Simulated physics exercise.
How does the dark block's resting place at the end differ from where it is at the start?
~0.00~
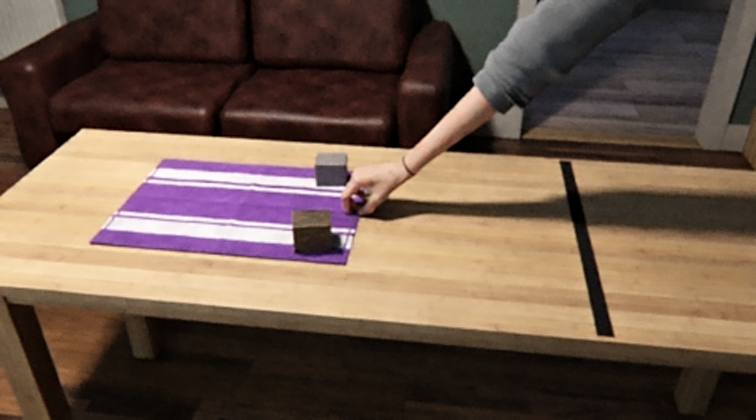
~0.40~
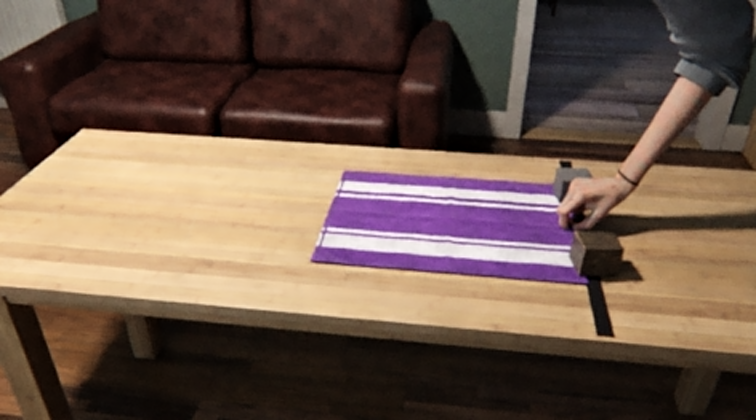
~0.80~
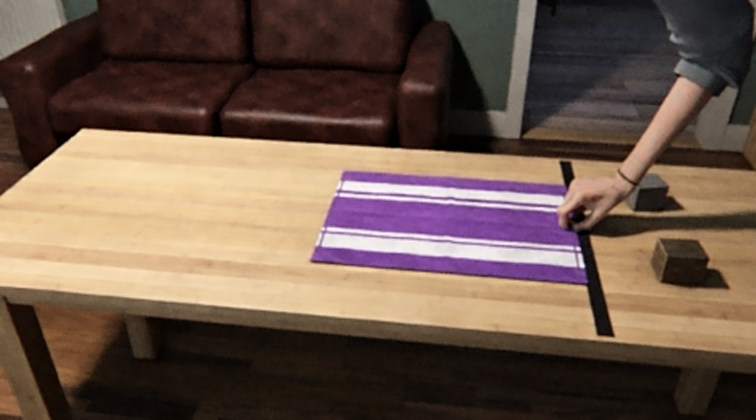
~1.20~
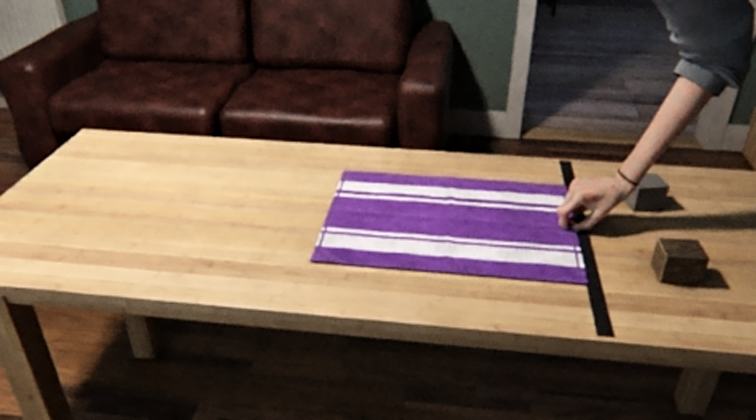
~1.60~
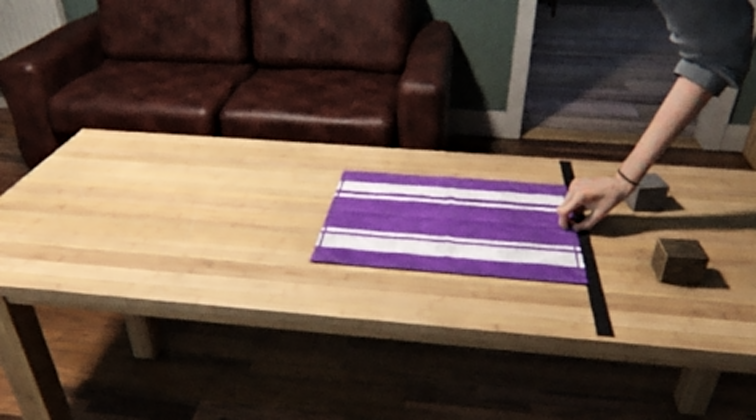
At the start the dark block sits on the purple runner, near its right edge and well to the left of the black tape. At the end it rests on the bare table to the right of the tape, clear of the cloth.
